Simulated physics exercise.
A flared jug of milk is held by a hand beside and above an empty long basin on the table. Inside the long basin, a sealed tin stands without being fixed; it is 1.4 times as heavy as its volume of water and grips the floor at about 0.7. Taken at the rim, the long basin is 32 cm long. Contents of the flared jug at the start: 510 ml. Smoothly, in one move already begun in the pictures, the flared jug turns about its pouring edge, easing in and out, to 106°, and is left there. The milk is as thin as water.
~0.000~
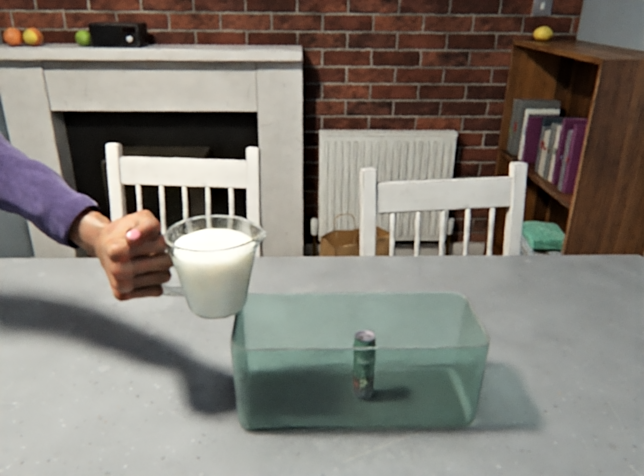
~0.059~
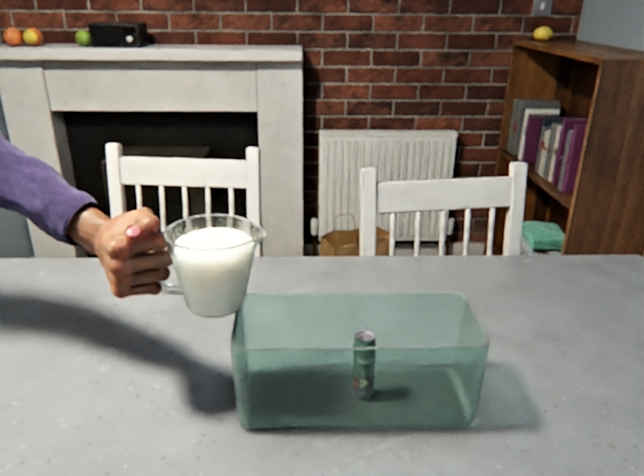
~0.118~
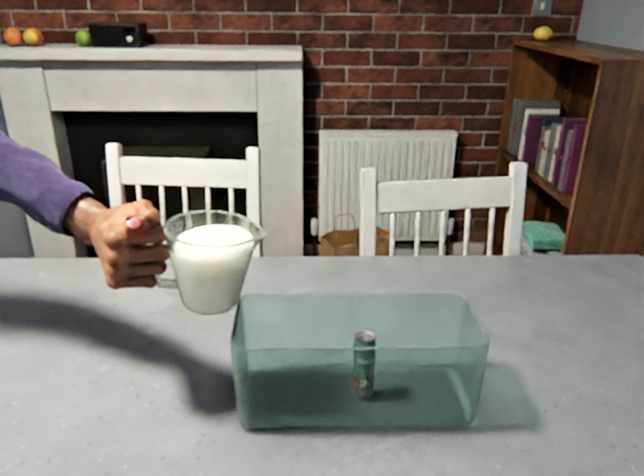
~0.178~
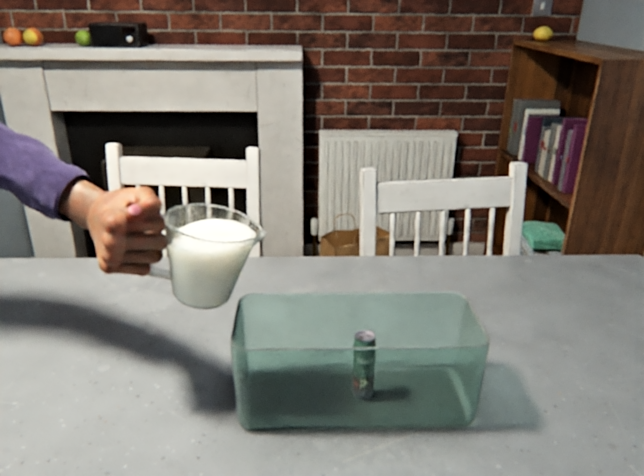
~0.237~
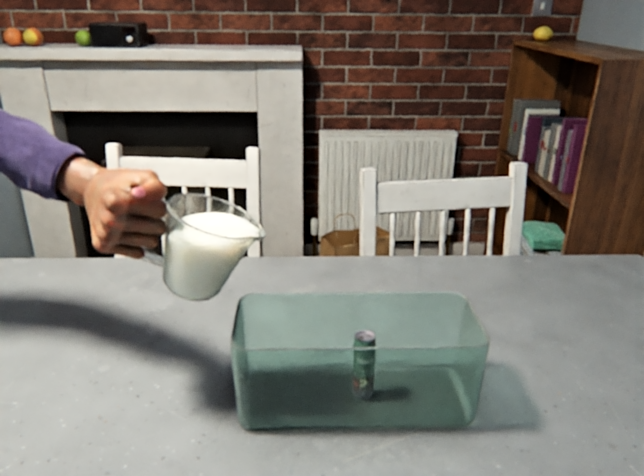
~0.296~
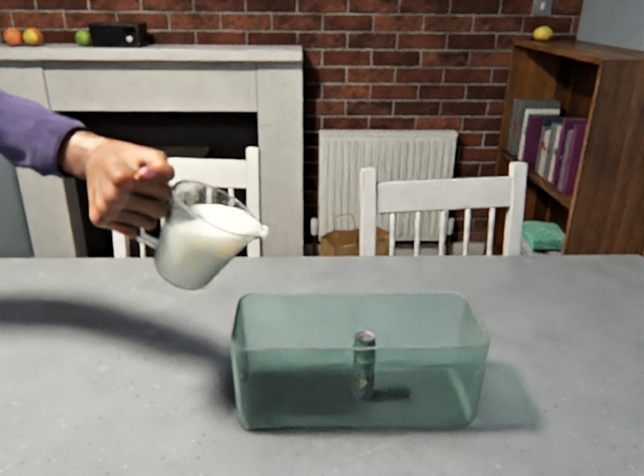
At a grey table in a room with a brick wall, a hand in a purple sleeve held a glass jug of milk above a clear greenish basin with a can inside, then gradually tilted it rightward.
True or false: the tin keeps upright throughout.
False.
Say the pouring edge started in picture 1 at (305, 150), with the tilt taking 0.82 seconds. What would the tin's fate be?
Then the tin remains standing.
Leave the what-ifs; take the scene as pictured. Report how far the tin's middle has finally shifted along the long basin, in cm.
Some 9.5 cm.
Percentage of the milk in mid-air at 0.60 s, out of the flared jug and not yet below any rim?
I'd put it at about 36 percent.
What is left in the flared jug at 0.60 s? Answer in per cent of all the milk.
52 %.
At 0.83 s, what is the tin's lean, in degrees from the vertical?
Lean: Around 0° from upright.
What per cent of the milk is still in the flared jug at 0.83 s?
Around 4 percent of it.
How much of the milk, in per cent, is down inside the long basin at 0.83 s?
Looks like about 72 % of the whole amount.
Then, 0.60 s in, the tilt is 89° and 52 per cent is still to pour; the tin stands where it began.
Then, 0.83 s in, the tilt is 106° and 4 per cent is still to pour; the tin stands 3 cm from where it began.
Then, 1.06 s in, the tilt is 106° and 0 per cent is still to pour; the tin lies on its side.
Then, 1.32 s in, the tilt is 106° and 0 per cent is still to pour; the tin lies on its side.
Finally, the tin lies on its side.
